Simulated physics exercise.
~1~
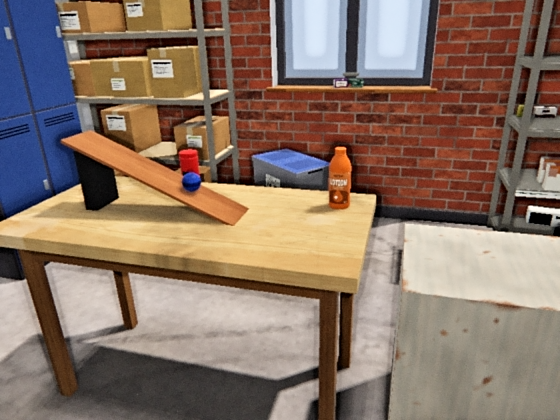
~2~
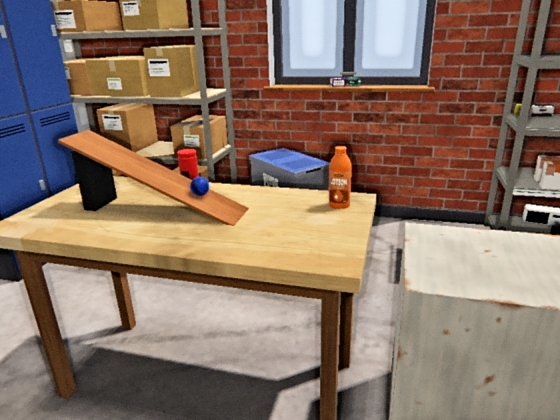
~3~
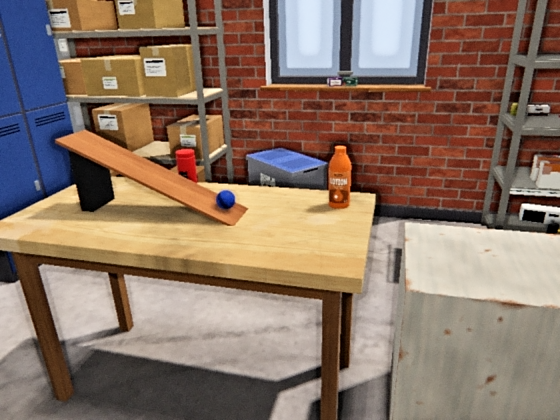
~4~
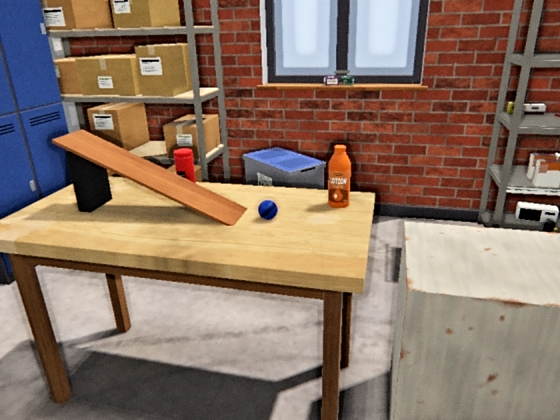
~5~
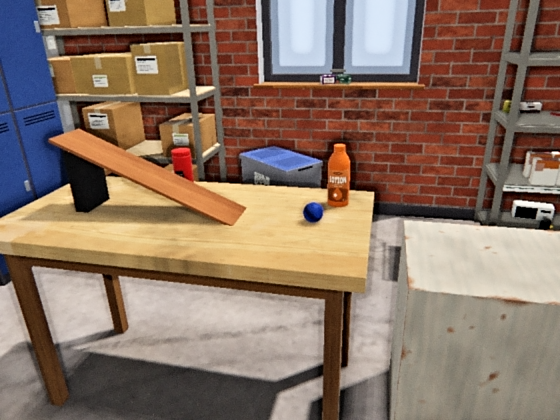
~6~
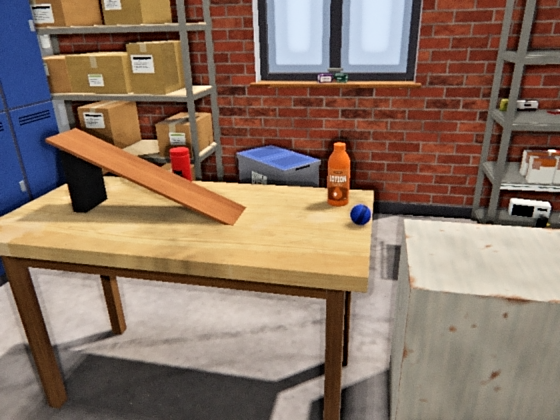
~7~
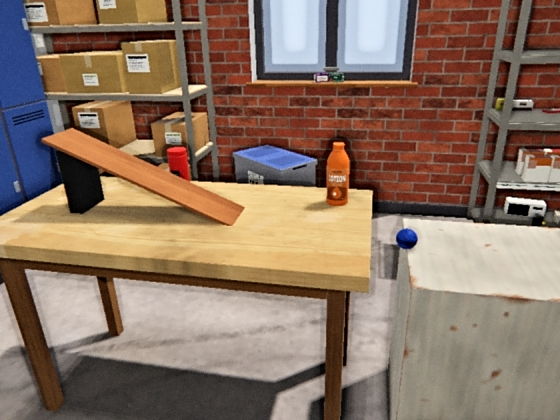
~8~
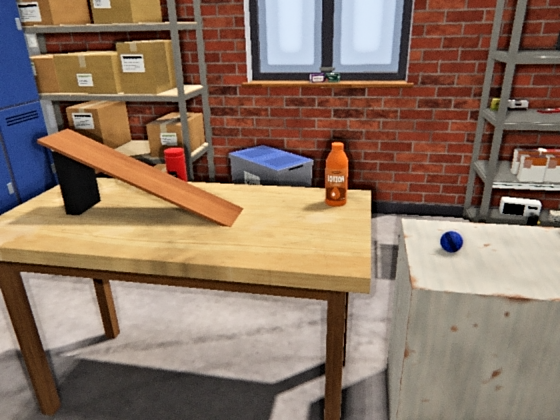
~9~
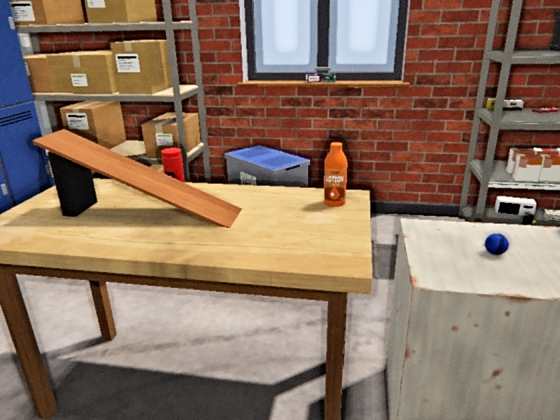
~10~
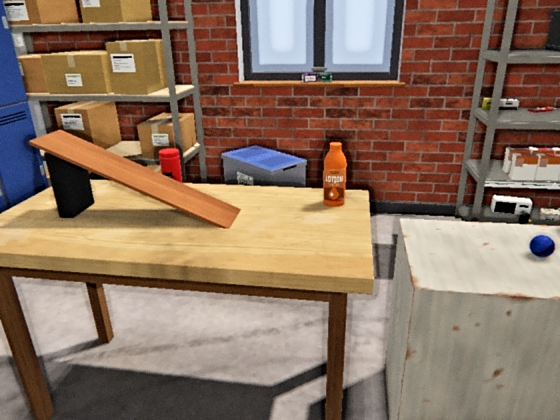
A blue ball rolled down a wooden ramp on a table, passed in front of an orange bottle and went off the right edge, clearing the gap to a lower whitish top, where it was still moving right at the end.
